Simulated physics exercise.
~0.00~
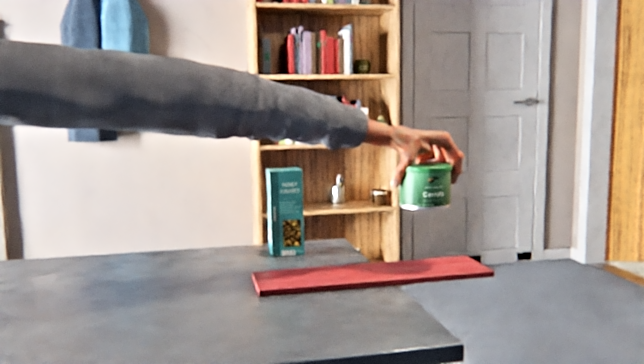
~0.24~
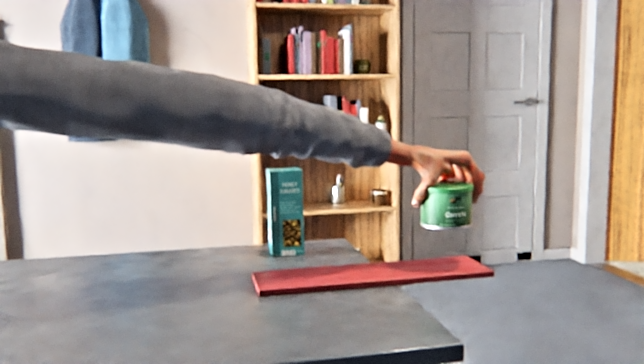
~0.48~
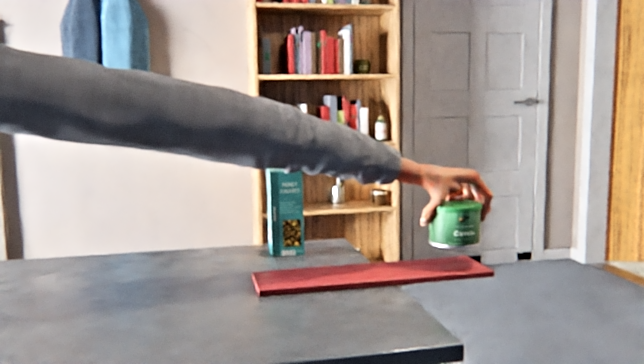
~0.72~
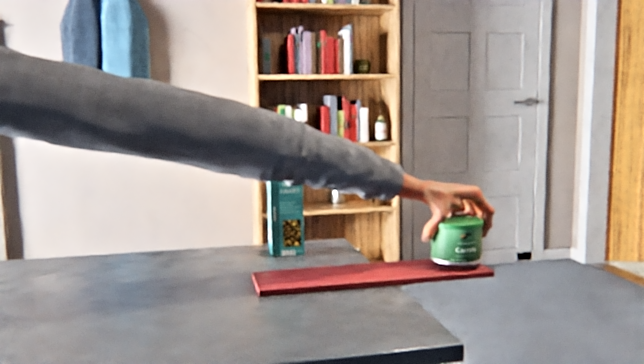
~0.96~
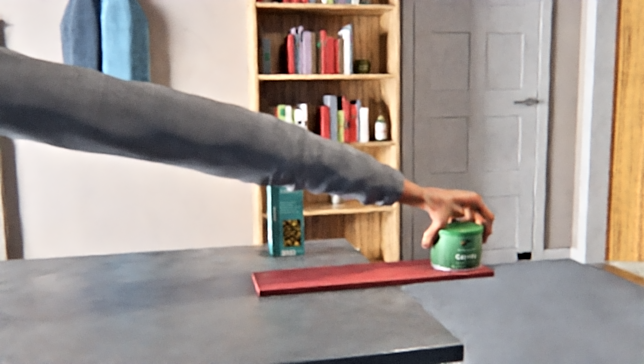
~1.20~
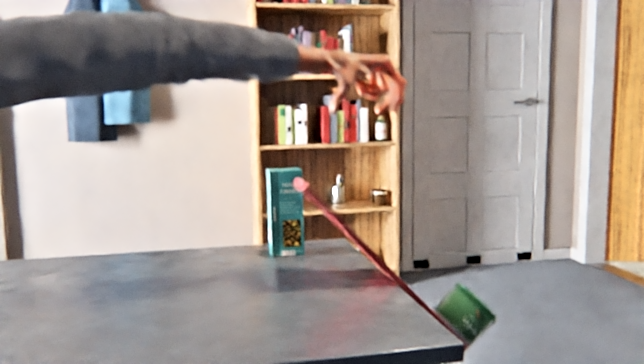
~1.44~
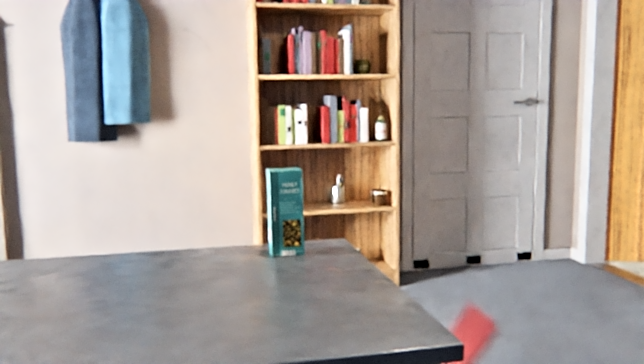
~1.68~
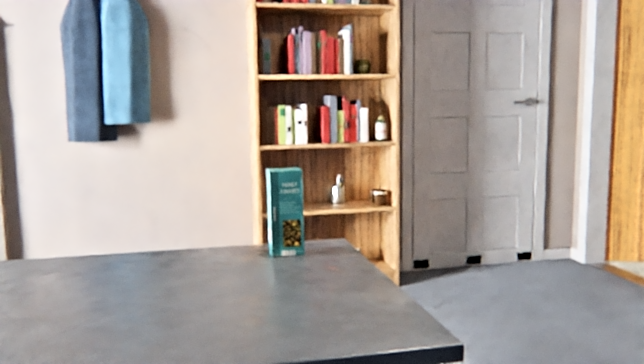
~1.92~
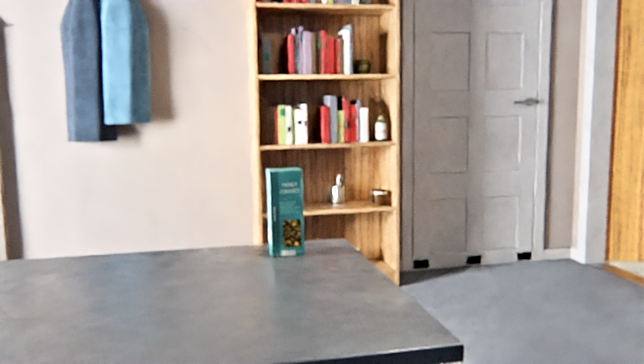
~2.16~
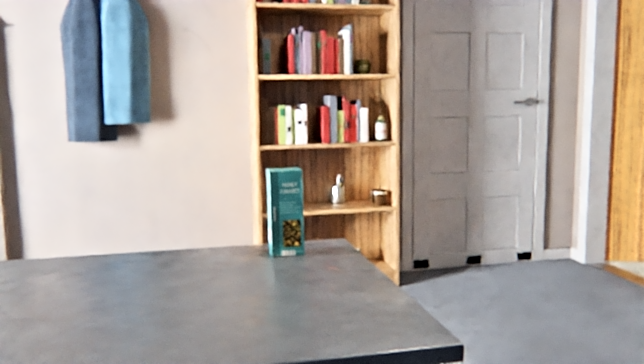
A hand in a grey sleeve reaches from the left across a dark table, holding a green tub, seen by a still camera in a room with a bookshelf and a grey door behind. A red plank lies over the table's right edge, its far end jutting out, and a turquoise carton stands near the back. The hand lowers the tub onto the overhanging end, then lets go and draws back. The plank tips up steeply and the tub slides down with it. Both drop past the table edge out of sight, leaving only the carton standing on the table.
